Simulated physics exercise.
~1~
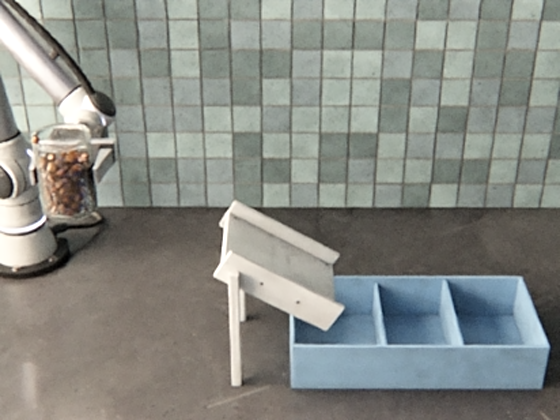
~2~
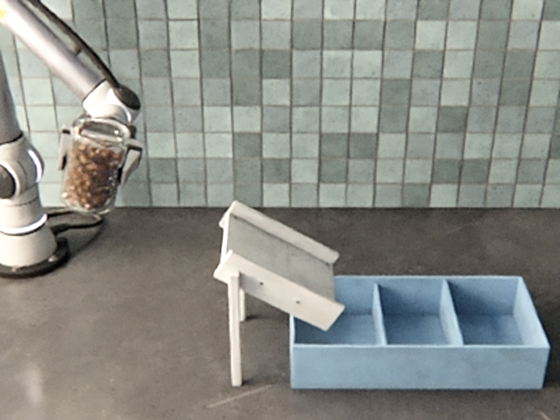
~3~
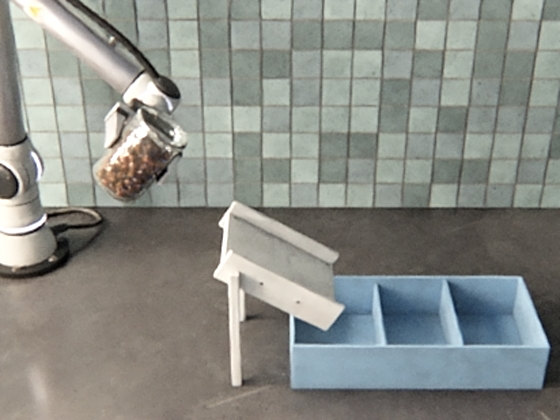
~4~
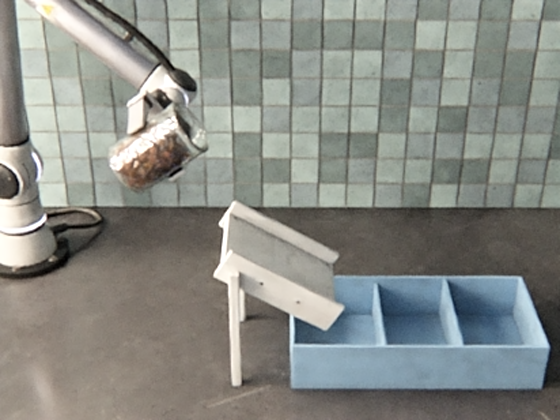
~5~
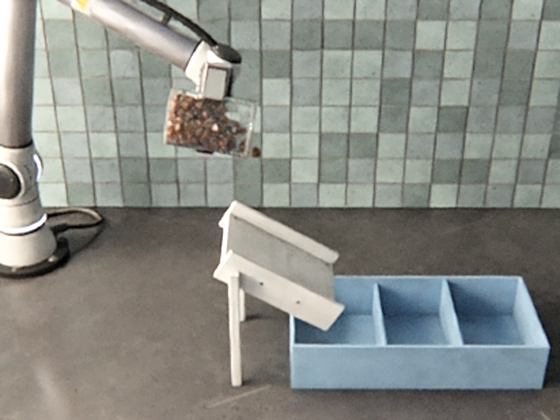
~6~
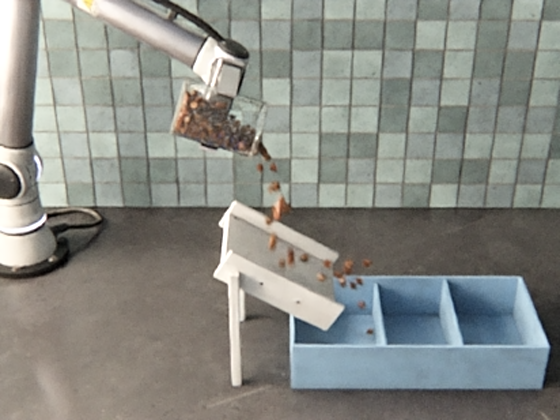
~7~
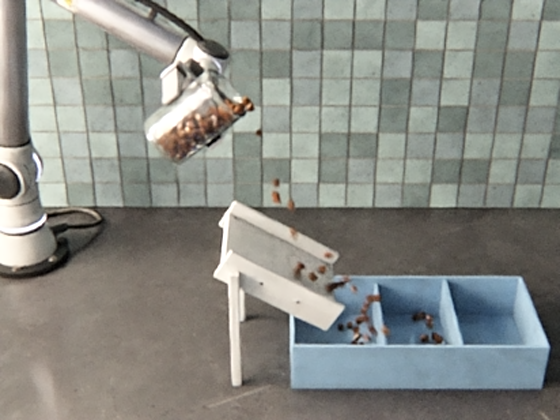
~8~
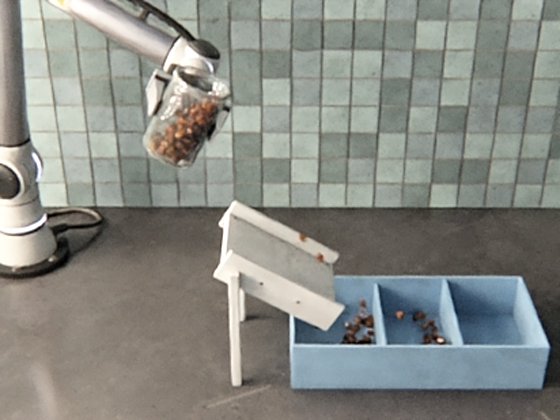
A robot arm tips a clear cup, spilling some brown pellets down a chute into two parts of a blue box.
